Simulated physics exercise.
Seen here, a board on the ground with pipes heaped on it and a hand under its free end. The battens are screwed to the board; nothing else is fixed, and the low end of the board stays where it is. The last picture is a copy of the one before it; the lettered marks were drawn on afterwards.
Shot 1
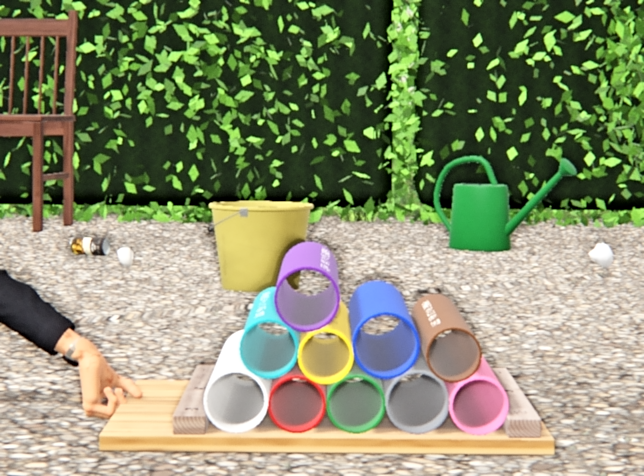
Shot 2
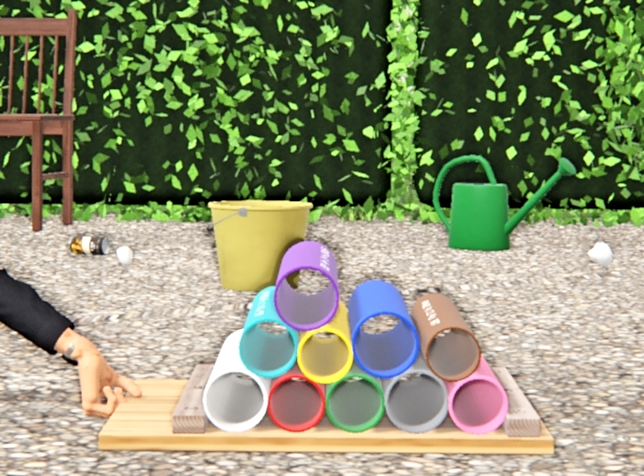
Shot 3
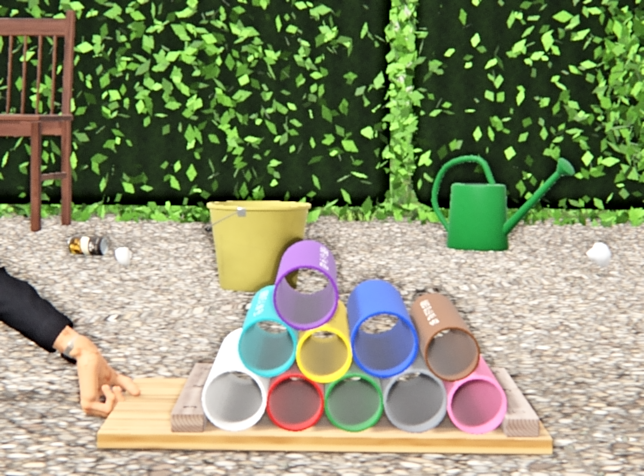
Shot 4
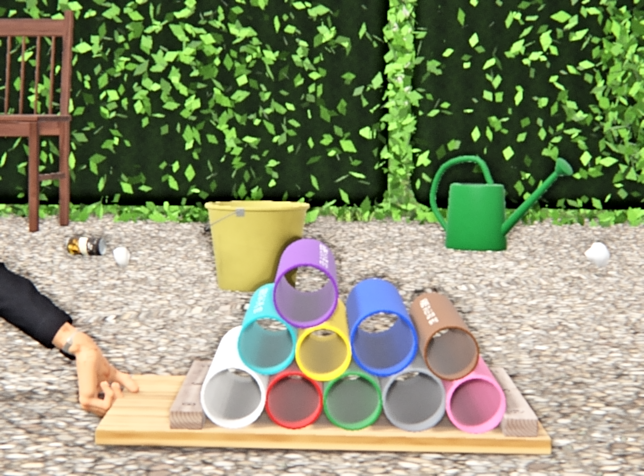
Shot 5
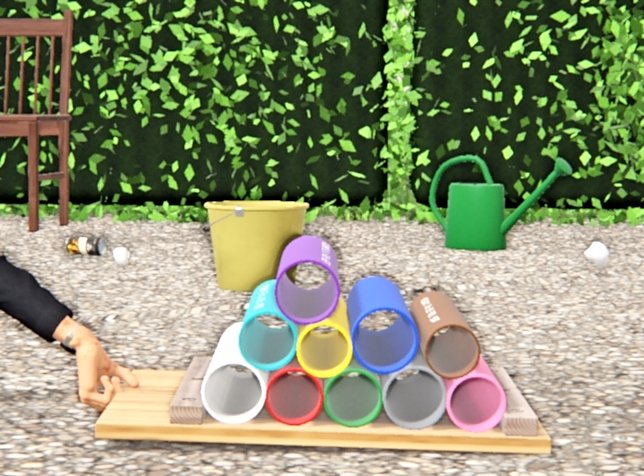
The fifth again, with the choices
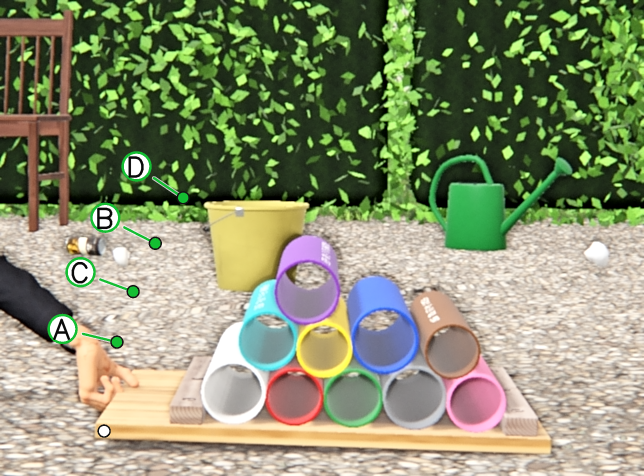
The clip opens on a wooden board lying on gravel, with colourful pipes stacked between two battens, a purple one on top, and a hand at the board's left end. For a while almost nothing moves. Then the hand raises the left end slightly, and the pipes tilt a little with the board.
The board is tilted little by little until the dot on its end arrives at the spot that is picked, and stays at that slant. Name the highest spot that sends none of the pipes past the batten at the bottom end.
Lift it to C and no more.
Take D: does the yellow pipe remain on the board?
No, with D.
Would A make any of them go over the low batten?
At A: No.
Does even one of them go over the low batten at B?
Yes, at B.
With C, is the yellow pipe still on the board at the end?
Yes, with C.
On the marked copy, A at (117, 342); B at (155, 243); C at (133, 292); D at (183, 198); the white dot at (104, 431).
Following C. Soon after the start, board at 14°.
Later, board at 20°.
In the end, board at 20°, none over the low batten.
As for the rest, A none over the low batten; B five over the low batten; D five over the low batten.
